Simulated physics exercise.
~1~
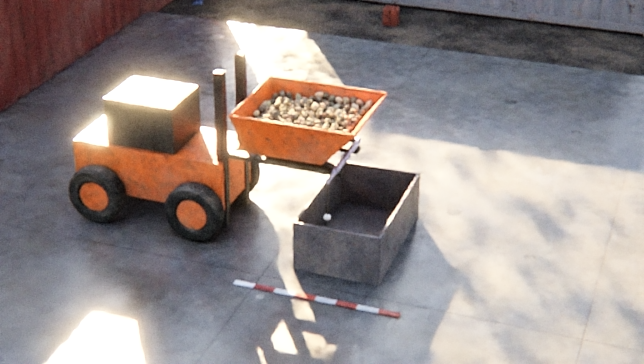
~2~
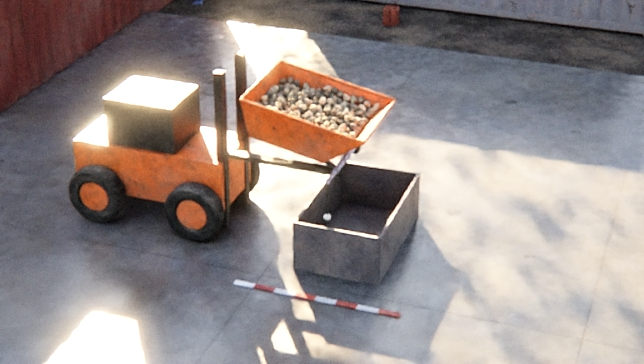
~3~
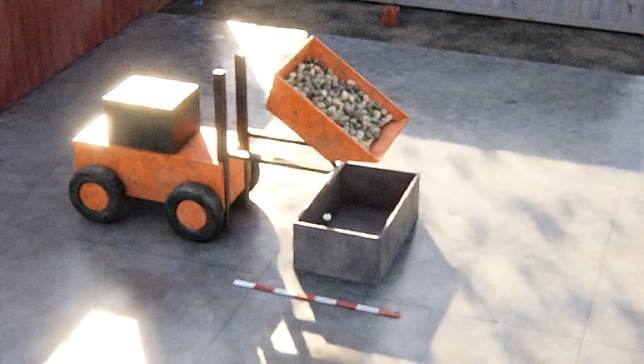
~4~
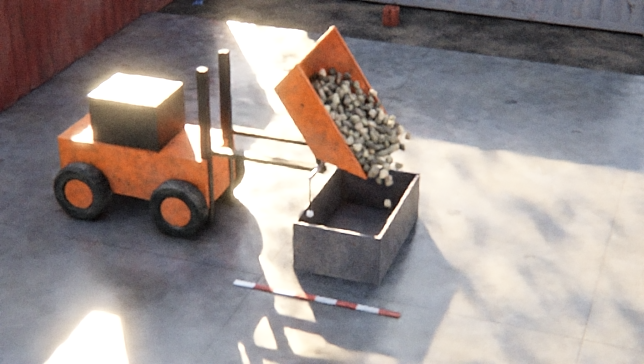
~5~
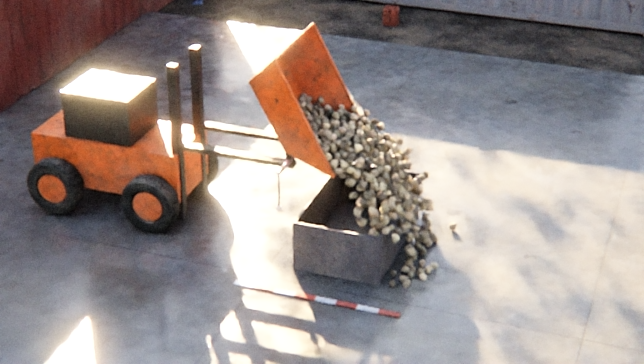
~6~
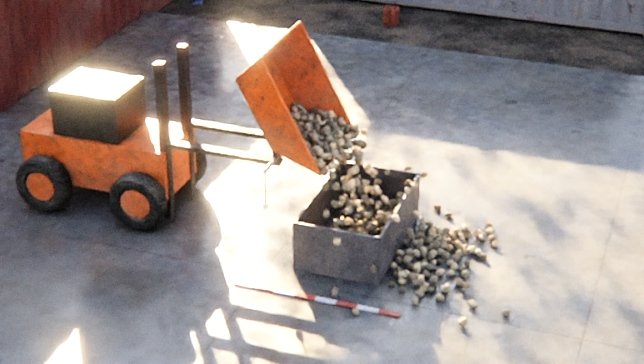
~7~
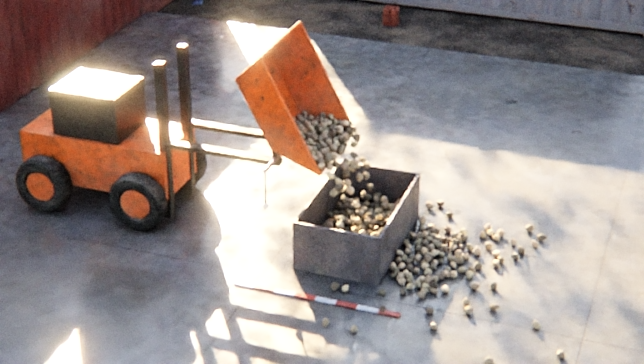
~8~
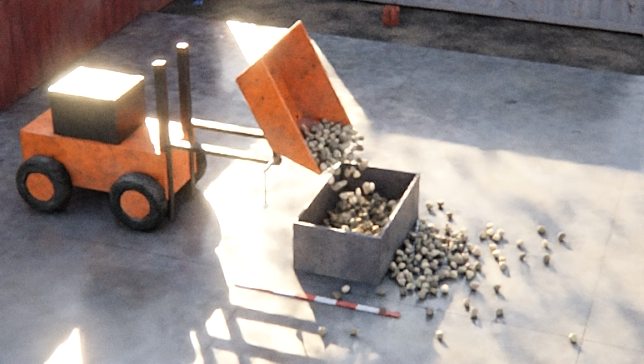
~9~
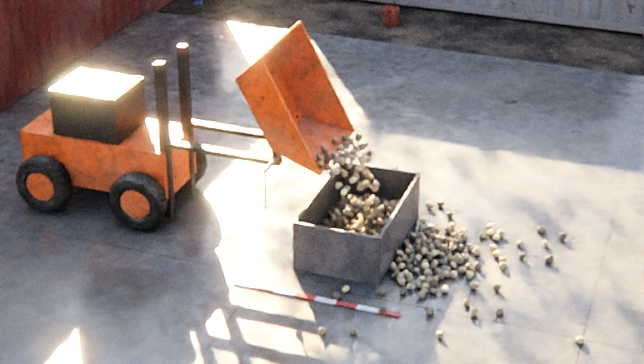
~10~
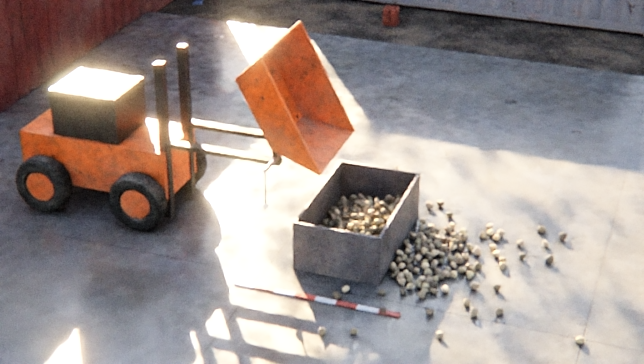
An orange forklift tipped its raised skip of round stones to the right over a grey bin, backing away to the left as they poured out. The skip emptied, leaving most stones in the bin and the rest scattered on the ground beside it.
